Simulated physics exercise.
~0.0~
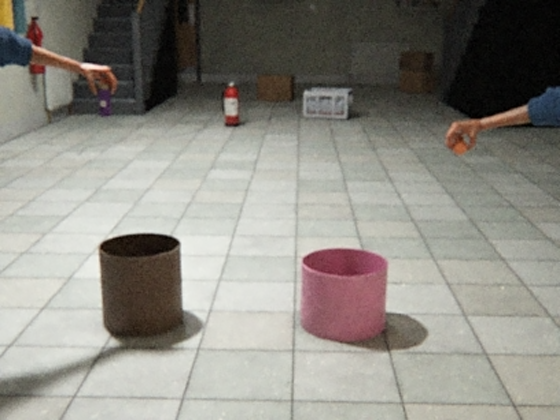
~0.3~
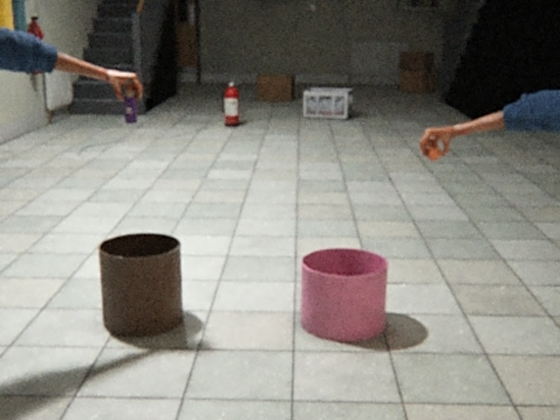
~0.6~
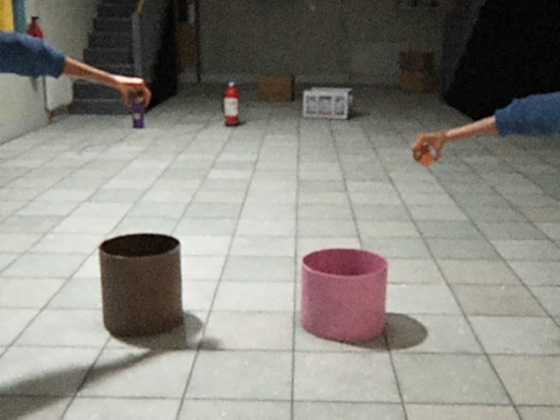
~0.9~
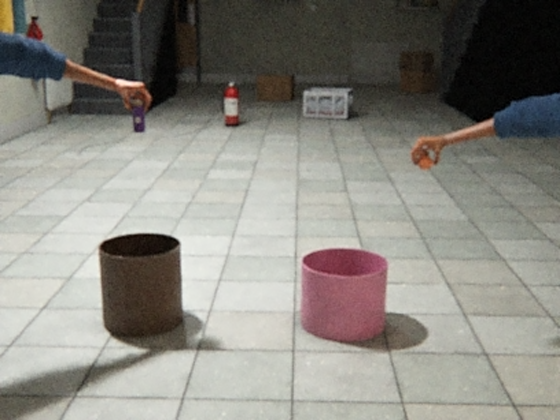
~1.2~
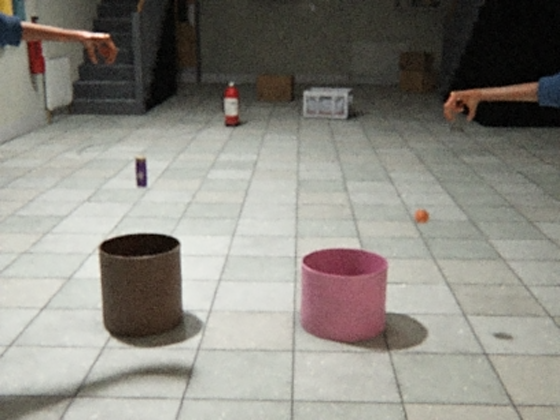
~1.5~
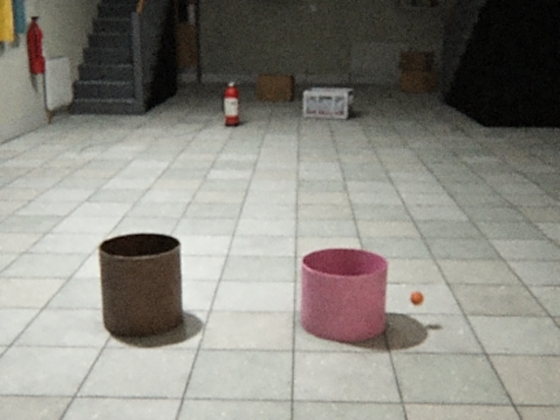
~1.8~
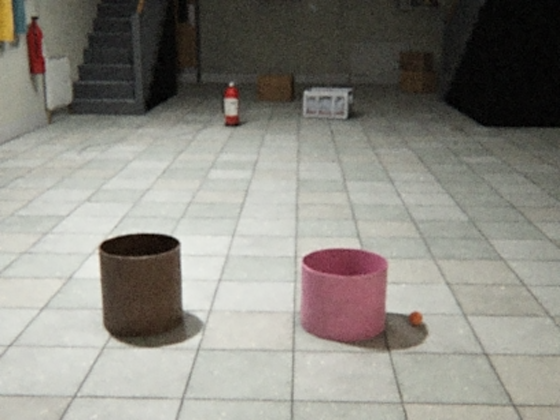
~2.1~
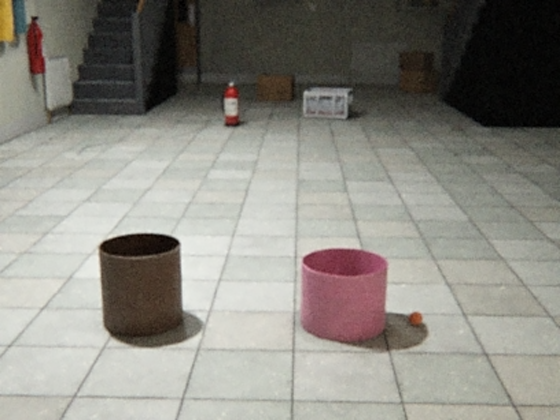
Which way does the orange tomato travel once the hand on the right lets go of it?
The orange tomato moves down, falling to the floor beside the pink bin.
